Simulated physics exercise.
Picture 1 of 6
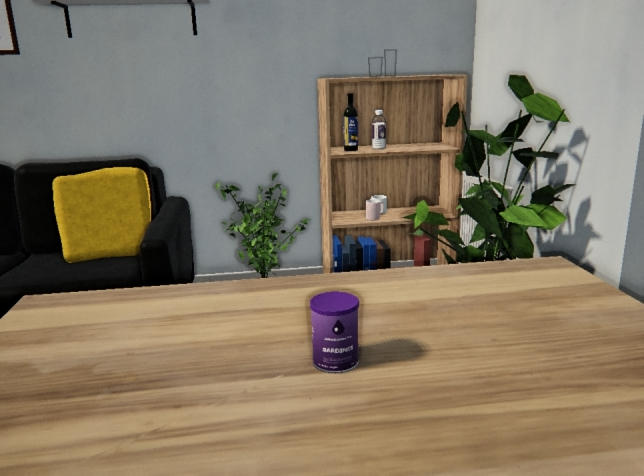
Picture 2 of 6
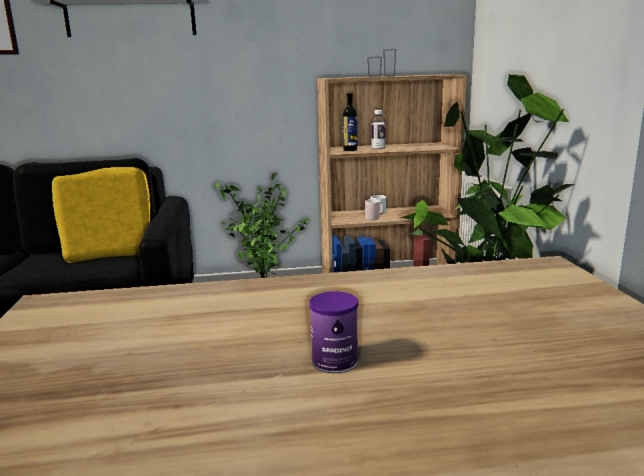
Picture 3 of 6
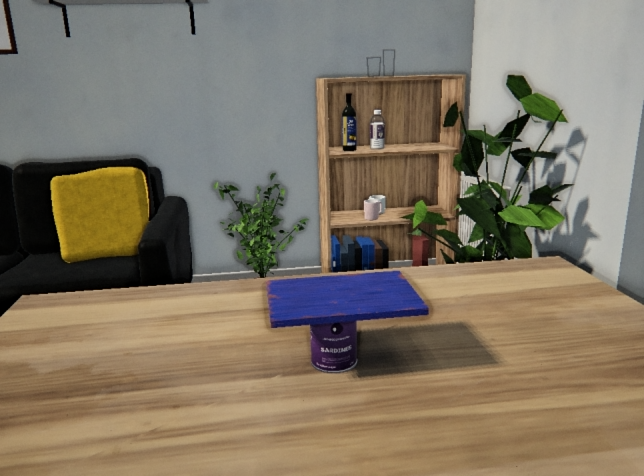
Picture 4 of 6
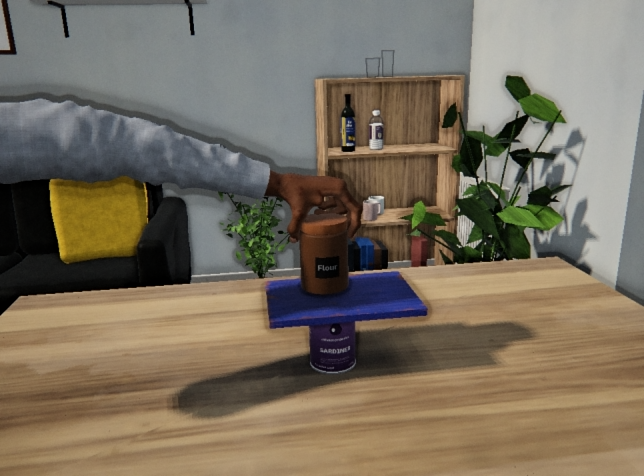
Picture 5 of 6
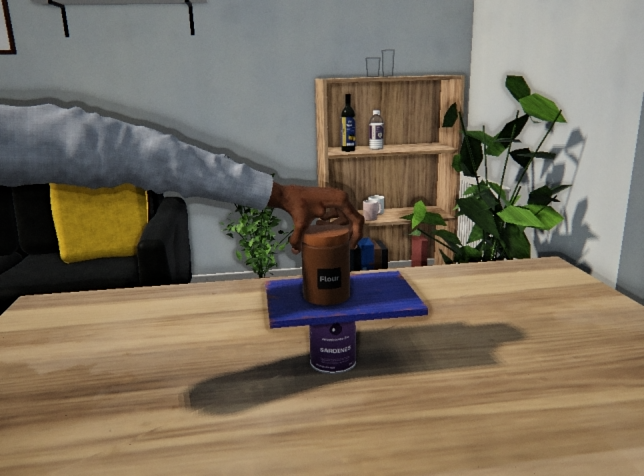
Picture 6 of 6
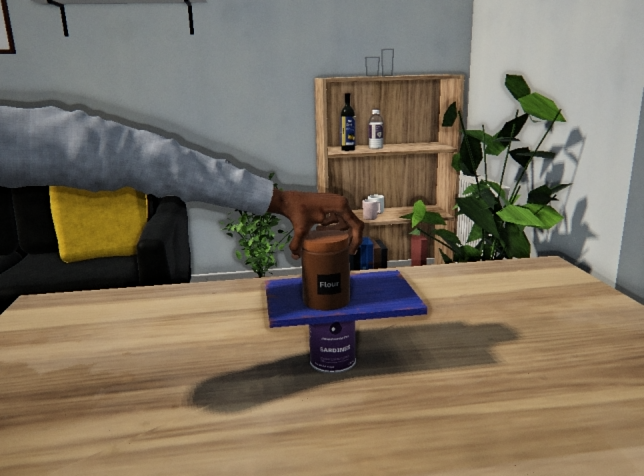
A purple tin sat alone on a wooden table until a flat blue board appeared across its top, and then a hand reached in from the left and lowered a brown jar onto the board.
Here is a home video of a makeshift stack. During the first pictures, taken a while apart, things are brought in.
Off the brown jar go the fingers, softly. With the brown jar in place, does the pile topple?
No, it stays standing.
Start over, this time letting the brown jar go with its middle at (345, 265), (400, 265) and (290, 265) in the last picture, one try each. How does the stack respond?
First time it stays put, second time it falls over, third time it stays put.
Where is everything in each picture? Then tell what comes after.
In the first picture, the last thing is not in view yet; purple tin (335, 332).
In the second picture, the last thing is not in view yet; purple tin (334, 332).
In the third picture, the last thing is not in view yet; purple tin (333, 332).
The fourth picture shows coming down; brown jar (324, 253); purple tin (332, 332).
The fifth picture shows coming down; brown jar (326, 263); purple tin (333, 332).
The sixth picture shows in place under the hand; brown jar (326, 269); purple tin (332, 331).
Then, 0.20 s after the last picture, nothing has stirred.
Then, 0.40 s after the last picture, brown jar resting near (326, 269).
At rest, all 3 in place. Seen from the same camera at the end, brown jar near (326, 269). The stack stays up.
